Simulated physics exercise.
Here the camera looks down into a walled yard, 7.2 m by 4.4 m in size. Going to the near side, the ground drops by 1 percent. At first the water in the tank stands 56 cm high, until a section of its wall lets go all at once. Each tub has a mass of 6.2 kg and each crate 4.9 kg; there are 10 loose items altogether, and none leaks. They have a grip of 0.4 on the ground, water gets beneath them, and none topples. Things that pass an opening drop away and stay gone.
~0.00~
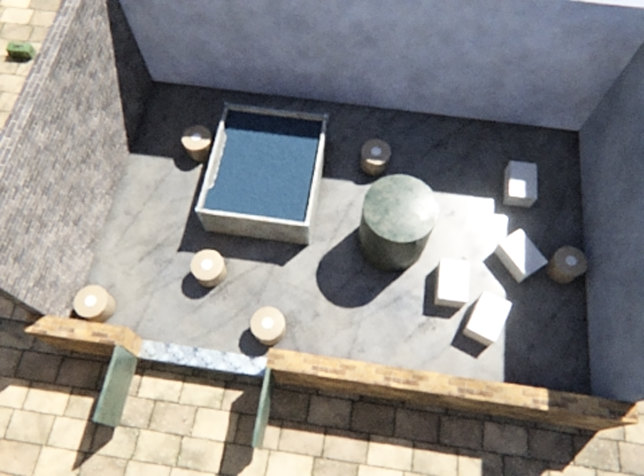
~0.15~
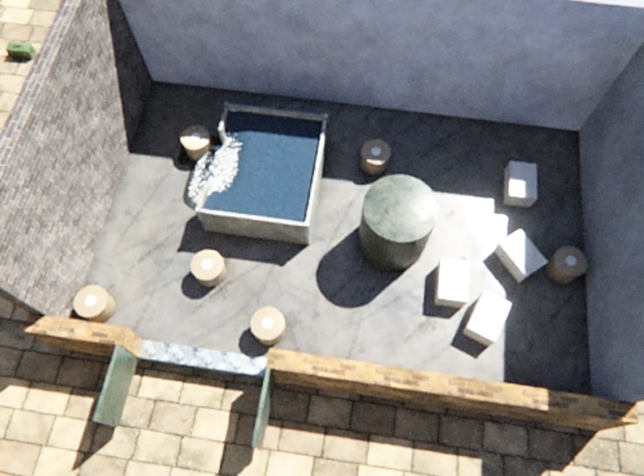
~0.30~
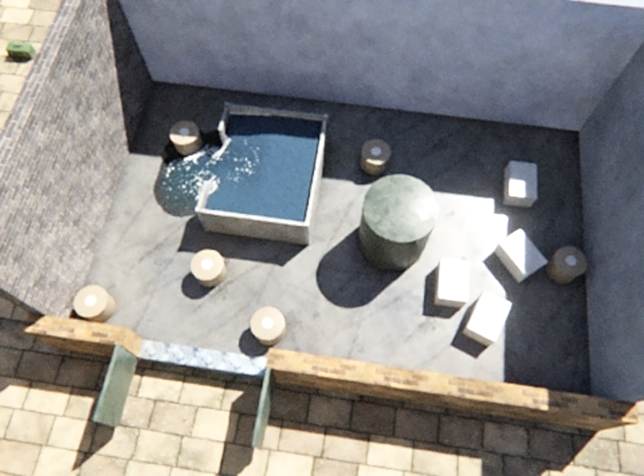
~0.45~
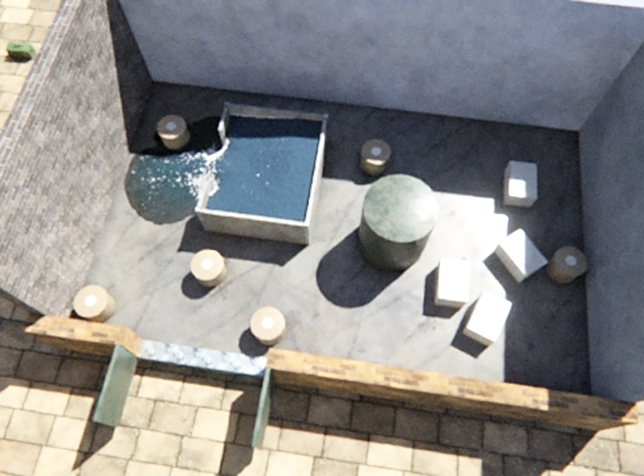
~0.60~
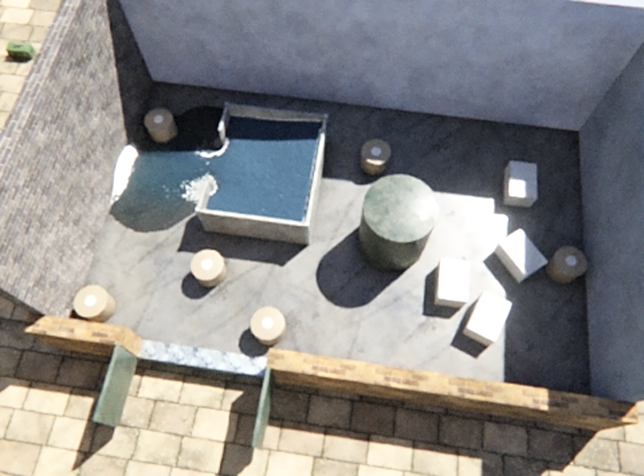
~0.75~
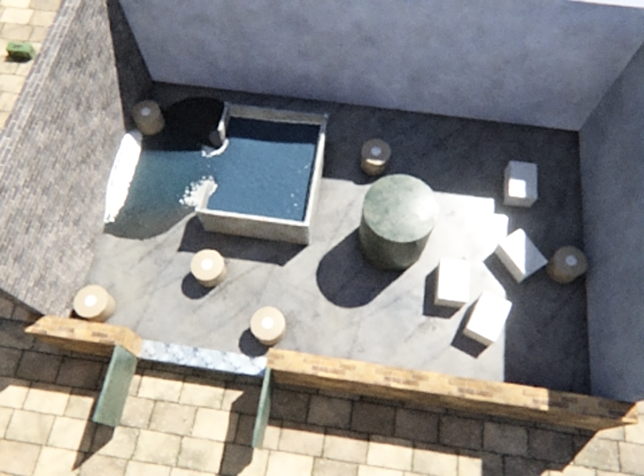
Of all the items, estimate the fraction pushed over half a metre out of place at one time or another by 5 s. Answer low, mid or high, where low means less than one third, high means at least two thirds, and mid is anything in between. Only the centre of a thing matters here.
Low.
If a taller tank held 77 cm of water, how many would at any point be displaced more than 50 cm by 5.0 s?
That would give 4.
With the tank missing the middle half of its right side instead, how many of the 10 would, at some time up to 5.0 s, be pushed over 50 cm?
Count: 6.
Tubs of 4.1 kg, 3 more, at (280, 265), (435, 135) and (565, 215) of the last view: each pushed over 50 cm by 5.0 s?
Taking them one by one: It stays within, then it goes beyond, then it stays within.
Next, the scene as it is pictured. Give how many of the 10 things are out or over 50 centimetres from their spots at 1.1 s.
I count 1.
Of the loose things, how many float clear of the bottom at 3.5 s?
At that time, 1.
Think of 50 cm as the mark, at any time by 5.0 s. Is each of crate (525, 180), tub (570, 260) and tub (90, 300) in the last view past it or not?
Listed in sequence: Lower; lower; higher for the last.
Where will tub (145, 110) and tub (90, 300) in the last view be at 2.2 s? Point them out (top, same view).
Around (220, 105) and (133, 311).
After 1.1 s 1 of 10 are over 50 cm from their spots; 1 afloat.
After 2.2 s 2 of 10 are over 50 cm from their spots; 1 afloat.
After 3.5 s 2 of 10 are over 50 cm from their spots; 1 afloat.
After 5.0 s 3 of 10 are over 50 cm from their spots, and 3 have been at some point; 1 afloat.
